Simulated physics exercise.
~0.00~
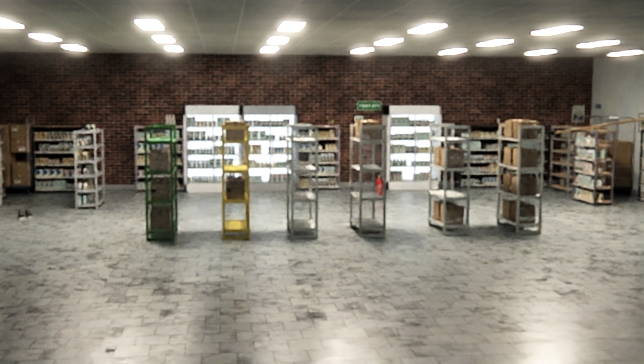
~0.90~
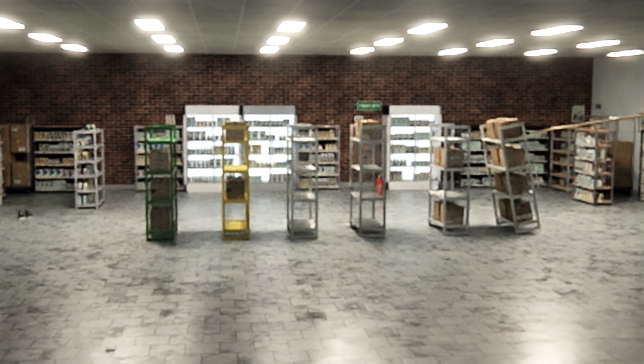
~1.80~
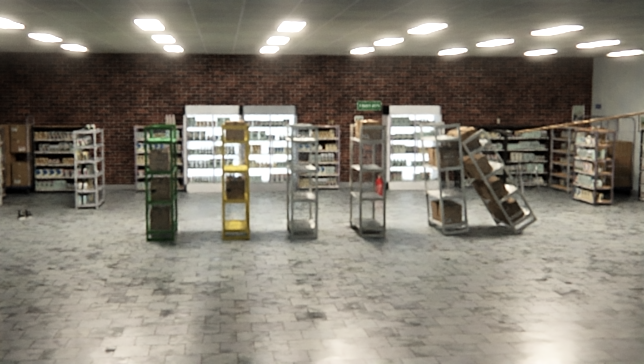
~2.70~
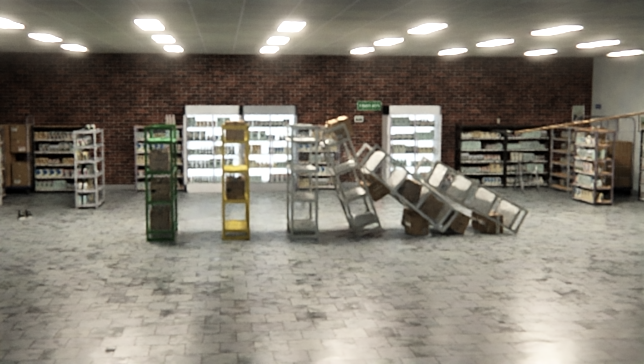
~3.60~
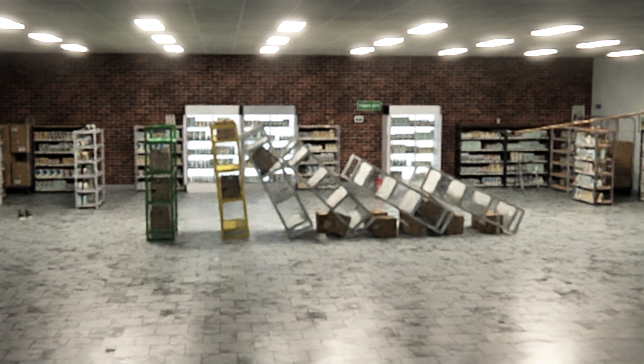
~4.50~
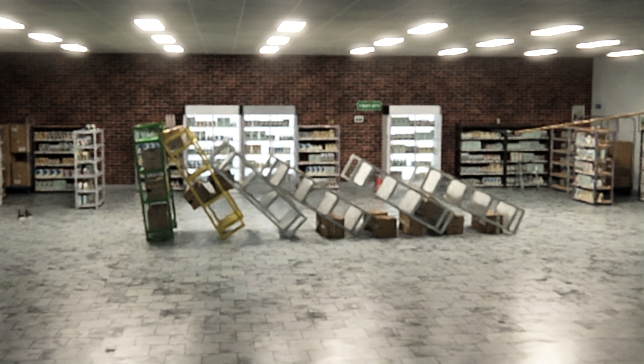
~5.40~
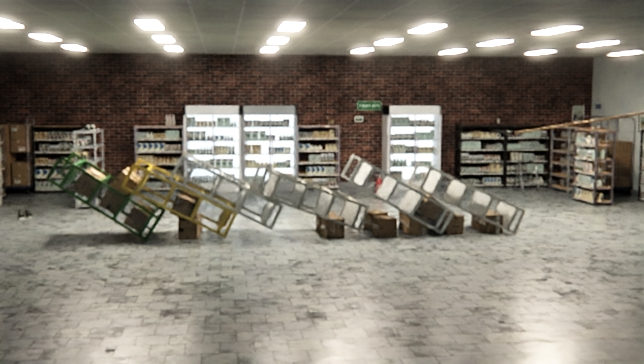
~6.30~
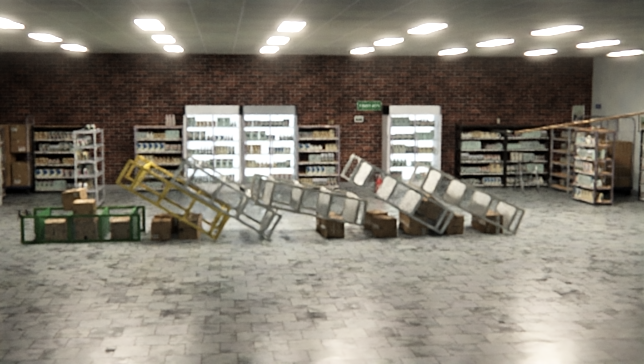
Six tall shelving units toppling leftward one after another, spilling boxes, the green one ending flat and the others leaning in a row.
